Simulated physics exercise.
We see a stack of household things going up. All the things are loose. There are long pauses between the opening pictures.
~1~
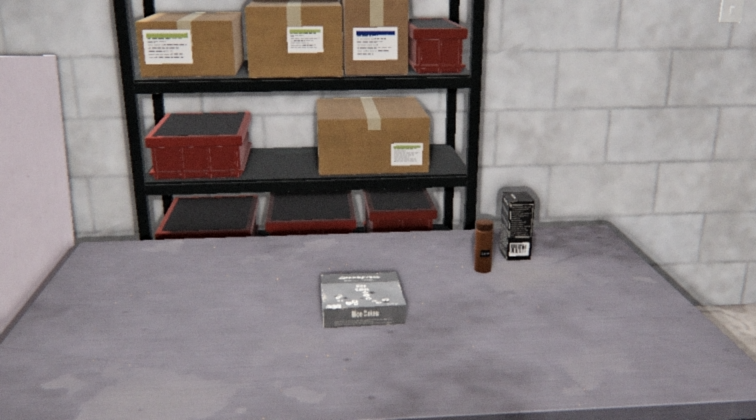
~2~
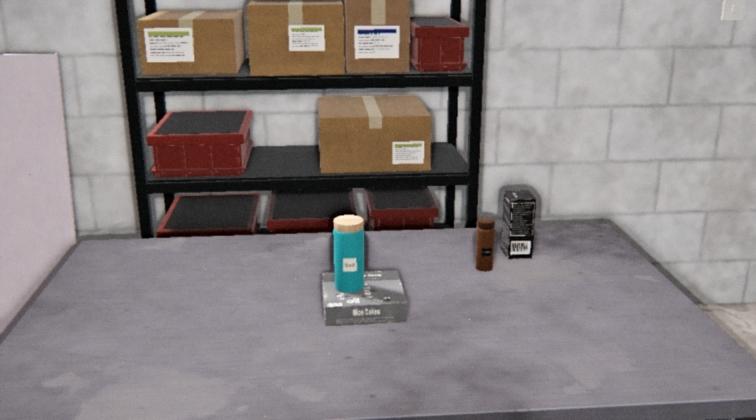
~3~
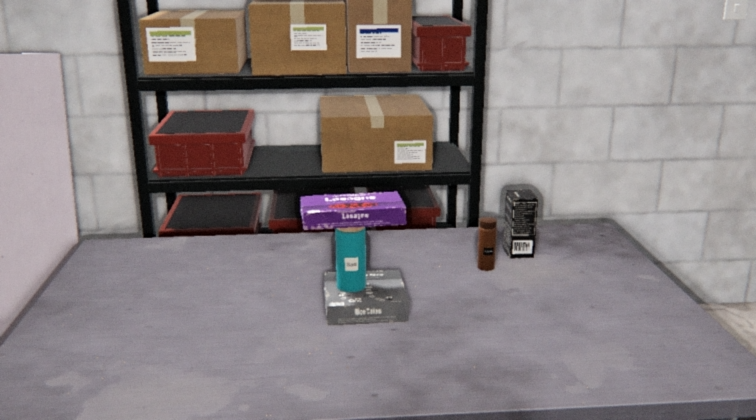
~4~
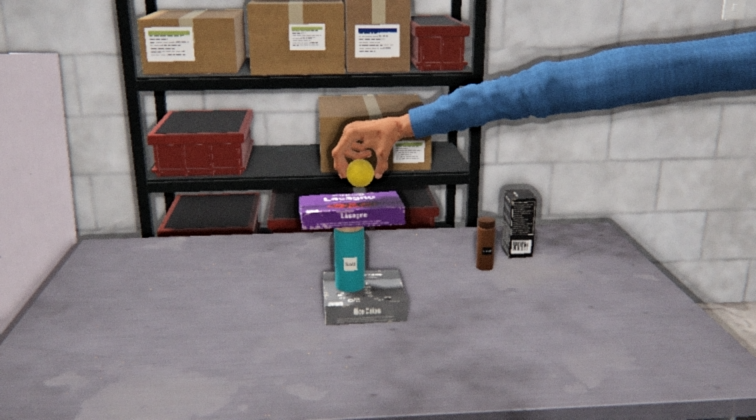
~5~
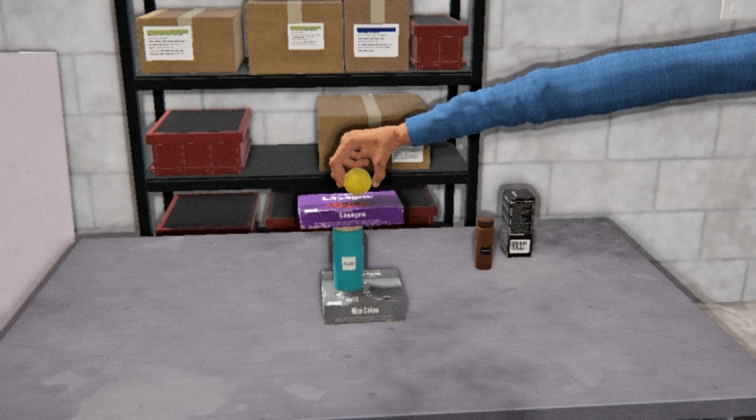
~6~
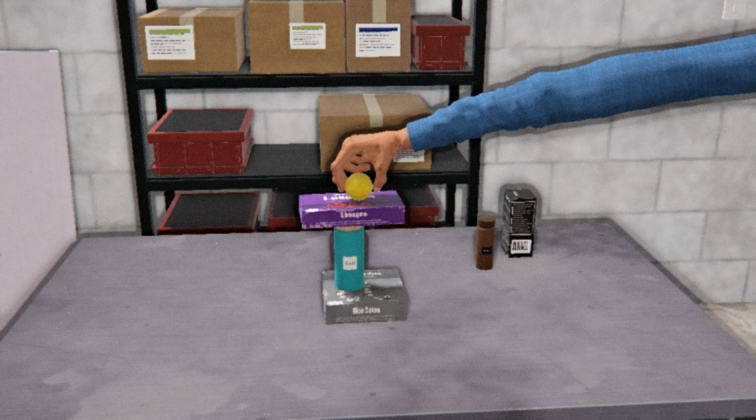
The clip opens on a grey packet lying on a table, with a brown shaker and a black carton to the right. A turquoise jar appears on the packet, then a purple packet on top of the jar. A blue-sleeved arm reaches in from the right and lowers a yellow lemon slightly onto the purple packet.
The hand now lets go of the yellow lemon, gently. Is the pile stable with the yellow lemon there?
It holds.
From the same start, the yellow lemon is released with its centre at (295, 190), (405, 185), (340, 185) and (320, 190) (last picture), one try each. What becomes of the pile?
First, it gives way; second, it comes apart; third, it keeps its balance; fourth, it stays up.
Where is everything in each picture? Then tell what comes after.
In the first picture, the last thing is not in view yet; brown shaker (484, 246).
In the second picture, the last thing is not in view yet; grey packet (363, 297).
In the third picture, the last thing is not in view yet; black carton (520, 224).
The fourth picture shows coming down; yellow lemon (360, 173); purple packet (351, 210).
The fifth picture shows coming down; yellow lemon (358, 182); turquoise jar (348, 252).
The sixth picture shows in place under the hand; yellow lemon (359, 187); brown shaker (486, 243).
Then, 0.60 s later than the last frame, all is still.
Then, 1.40 s later than the last frame, yellow lemon resting near (359, 187).
When it is over, all 6 as before. End places, in pixels of the last picture, yellow lemon near (359, 187). The pile keeps its balance.
